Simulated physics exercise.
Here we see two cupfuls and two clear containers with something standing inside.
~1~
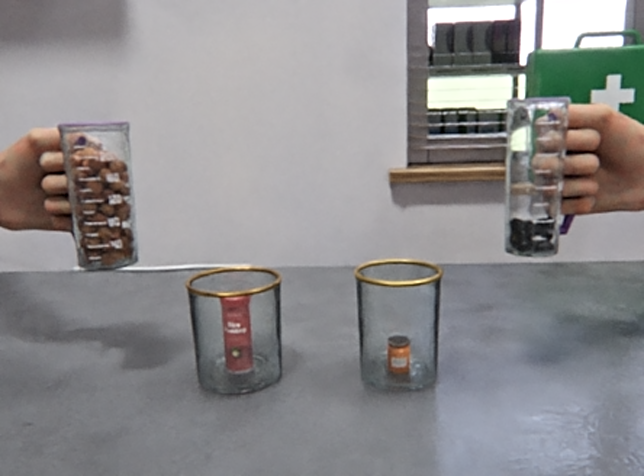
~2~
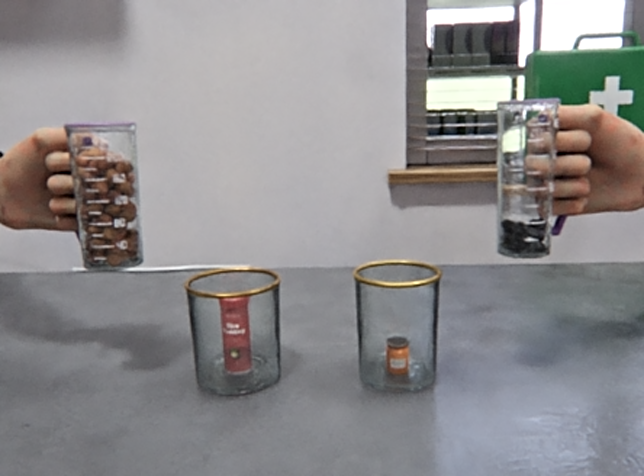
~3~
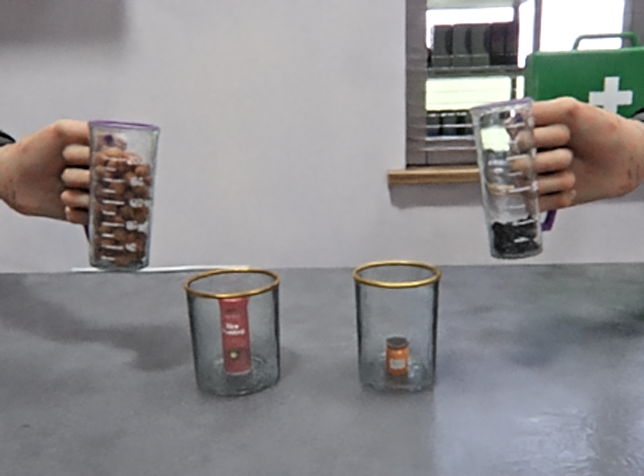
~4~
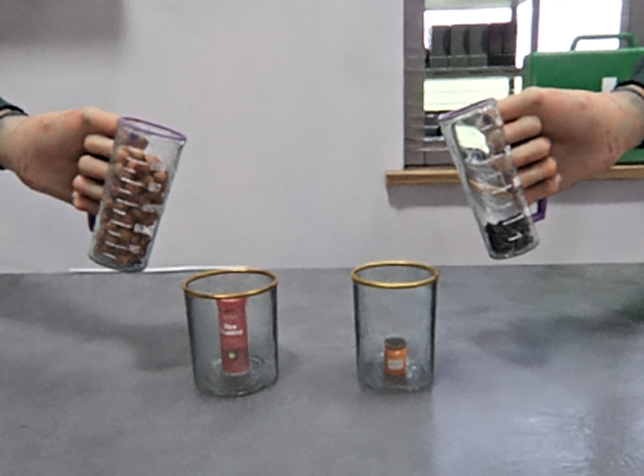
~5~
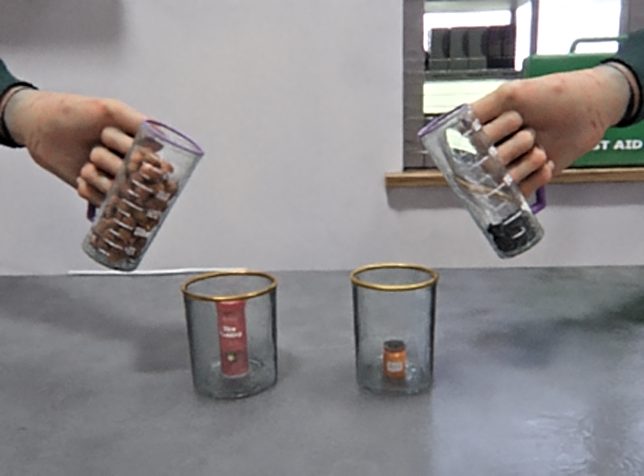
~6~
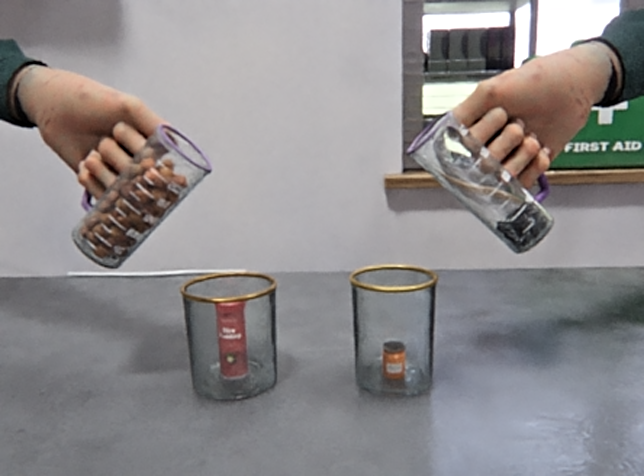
Two hands held up clear cups, the left one mostly full of hazelnuts and the right holding a few black beans, then gradually tilted them inward above two gold-rimmed glasses with small containers inside.
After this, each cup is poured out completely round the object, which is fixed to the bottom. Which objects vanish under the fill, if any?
Left side top exposed; right side top exposed.
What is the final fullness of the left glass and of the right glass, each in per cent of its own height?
I'd put the left at close to 60 and the right at close to 15.
Then, 0.44 s after the last picture, left glass empty, all of its cupful still in the cup; right glass empty, all of its cupful still in the cup.
Then, 0.82 s after the last picture, left glass nearly empty, about two thirds of its cupful still in the cup; right glass empty, all of its cupful still in the cup.
Then, 1.14 s after the last picture, left glass half full, none of its cupful still in the cup, a few pieces on the table; right glass nearly empty, none of its cupful still in the cup.
At rest, left glass two thirds full (surface near (232, 323)), a few pieces on the table; right glass nearly empty (surface near (394, 360)), nothing beside it; the left thing is still showing; the right thing is still showing.
